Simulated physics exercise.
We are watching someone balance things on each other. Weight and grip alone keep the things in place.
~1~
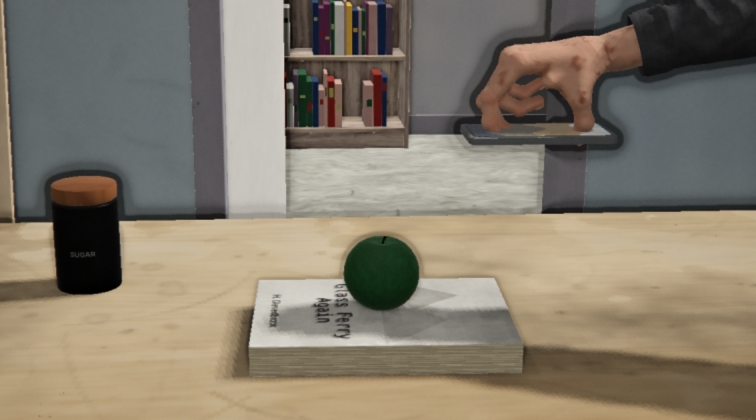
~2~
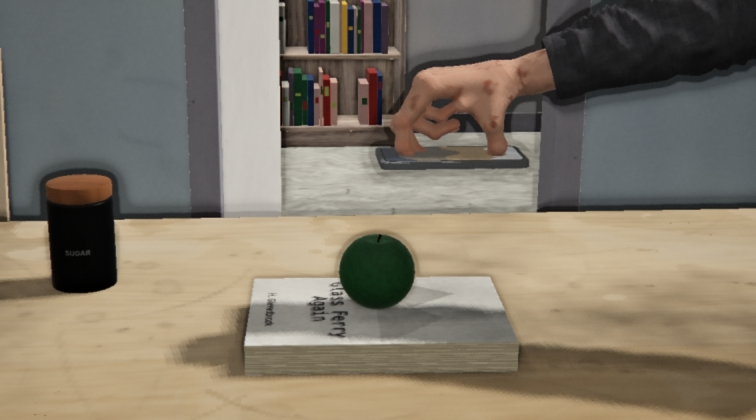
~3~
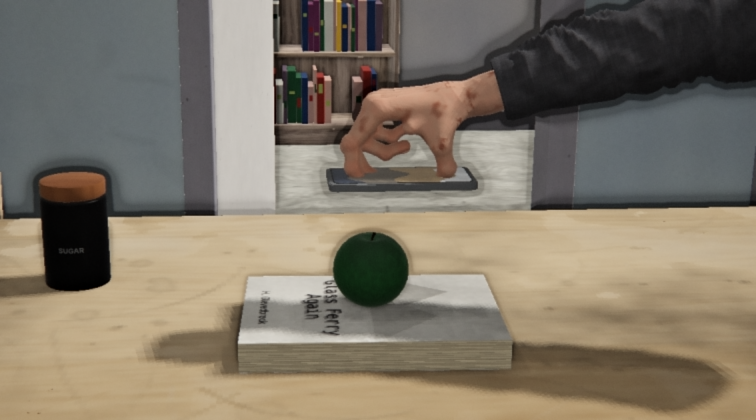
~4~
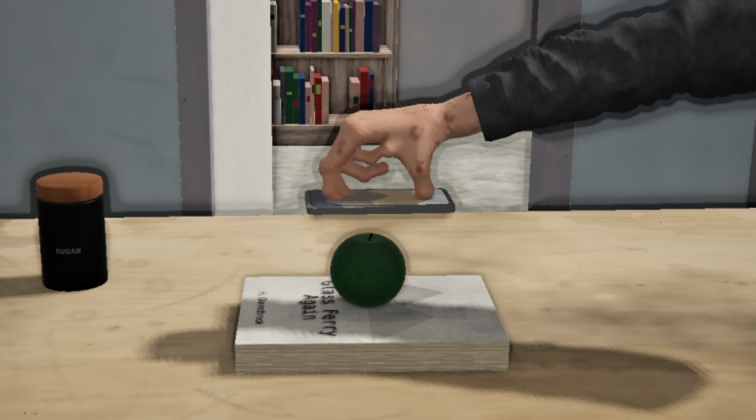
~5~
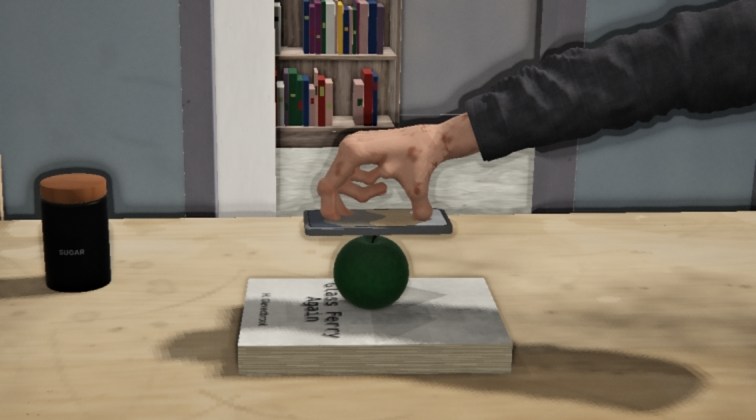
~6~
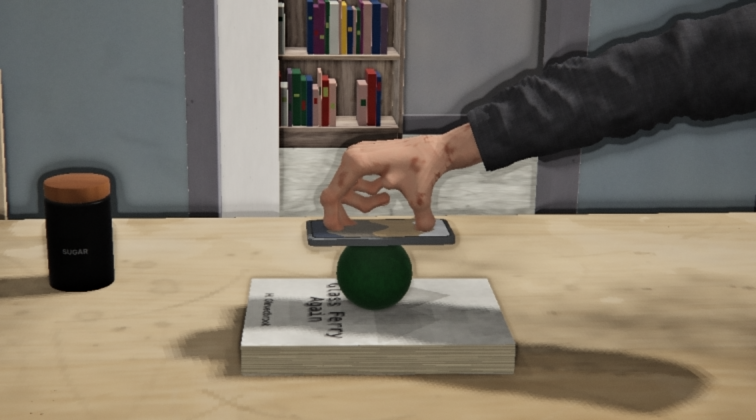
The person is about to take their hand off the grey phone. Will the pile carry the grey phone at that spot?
Basically the pile is insecure.
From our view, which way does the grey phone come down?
Off rightwards in the picture.
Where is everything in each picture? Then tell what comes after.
On its way; grey phone (537, 134), in the first picture.
On its way; grey phone (451, 158); black jar (82, 233), in the second picture.
On its way; grey phone (400, 179), in the third picture.
On its way; grey phone (378, 201); black jar (72, 231), in the fourth picture.
On its way; grey phone (376, 222), in the fifth picture.
Set down, still held; grey phone (380, 232); black jar (79, 232), in the sixth picture.
Then, 0.80 s past the last view, grey phone now fallen.
Then, 1.00 s past the last view, things are still on the move.
Then, 1.30 s past the last view, nothing new.
Finally, fallen, grey phone; the other 4 still in place. Final places as the last picture's camera would see them, grey phone near (642, 330). The pile comes apart.
